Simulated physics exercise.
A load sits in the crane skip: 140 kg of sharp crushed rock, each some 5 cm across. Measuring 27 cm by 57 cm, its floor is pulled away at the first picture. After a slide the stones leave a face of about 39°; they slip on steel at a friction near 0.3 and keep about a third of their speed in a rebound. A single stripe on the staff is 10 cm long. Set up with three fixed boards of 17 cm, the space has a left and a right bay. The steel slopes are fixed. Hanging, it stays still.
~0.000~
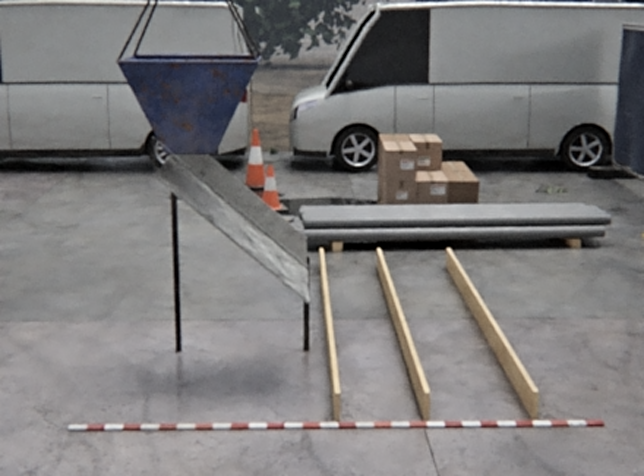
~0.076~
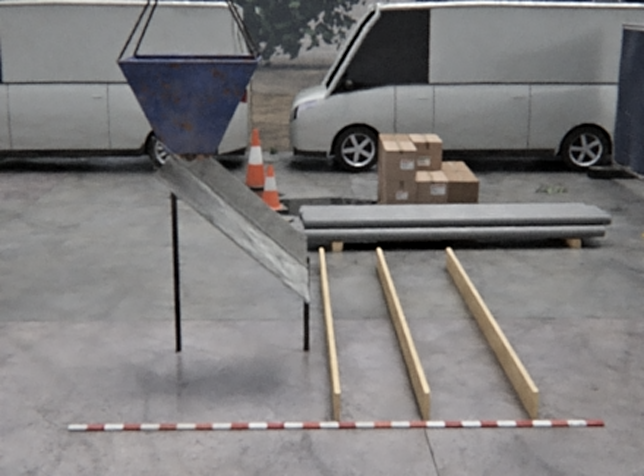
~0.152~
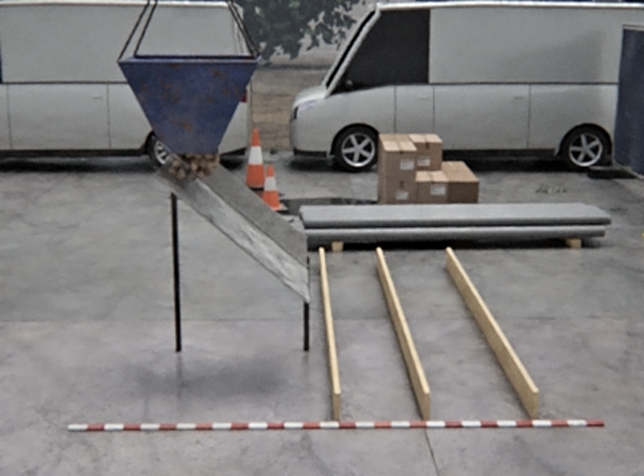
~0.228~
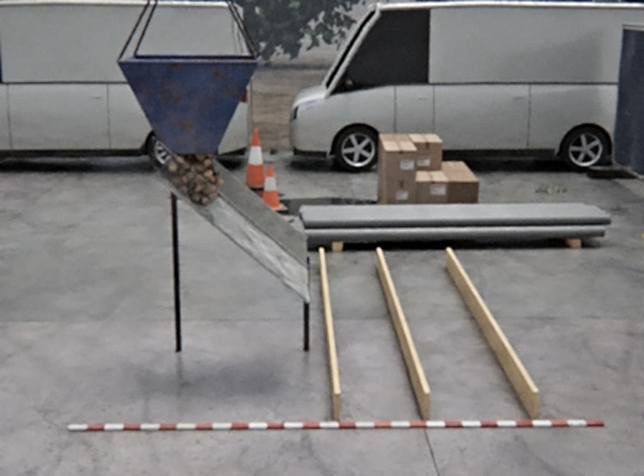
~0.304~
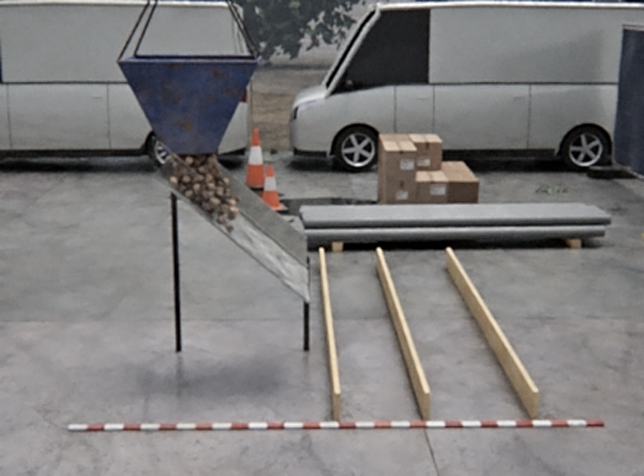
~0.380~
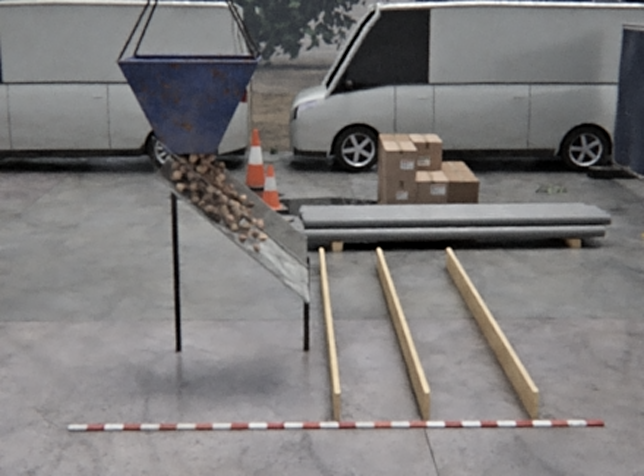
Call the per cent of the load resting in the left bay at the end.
Around 95 percent.
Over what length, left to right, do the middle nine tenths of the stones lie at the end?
Some 40 cm from left to right.
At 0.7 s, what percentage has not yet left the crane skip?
Held: Near 20 %.
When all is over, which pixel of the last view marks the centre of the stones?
Pixel position of the middle approx (381, 367).
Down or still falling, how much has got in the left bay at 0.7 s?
Near 5 percent at that time.
After 0.7 s, 19 % in the crane skip, 68 % on the steel, 9 % falling or lying left of the bays, 5 % falling or lying in the left bay; the stones farthest right are at (380, 358).
After 1.1 s, 0 % in the crane skip, 41 % on the steel, 9 % falling or lying left of the bays, 50 % falling or lying in the left bay; the stones farthest right are at (408, 369).
After 1.7 s, 0 % in the crane skip, 96 % falling or lying in the left bay, 4 % falling or lying in the right bay; the stones farthest right are at (476, 368).
After 2.6 s, 0 % in the crane skip, 95 % falling or lying in the left bay, 5 % falling or lying in the right bay; the stones farthest right are at (483, 367).
After 4.5 s, 0 % in the crane skip, 95 % in the left bay, 5 % in the right bay; the stones farthest right are at (483, 367).
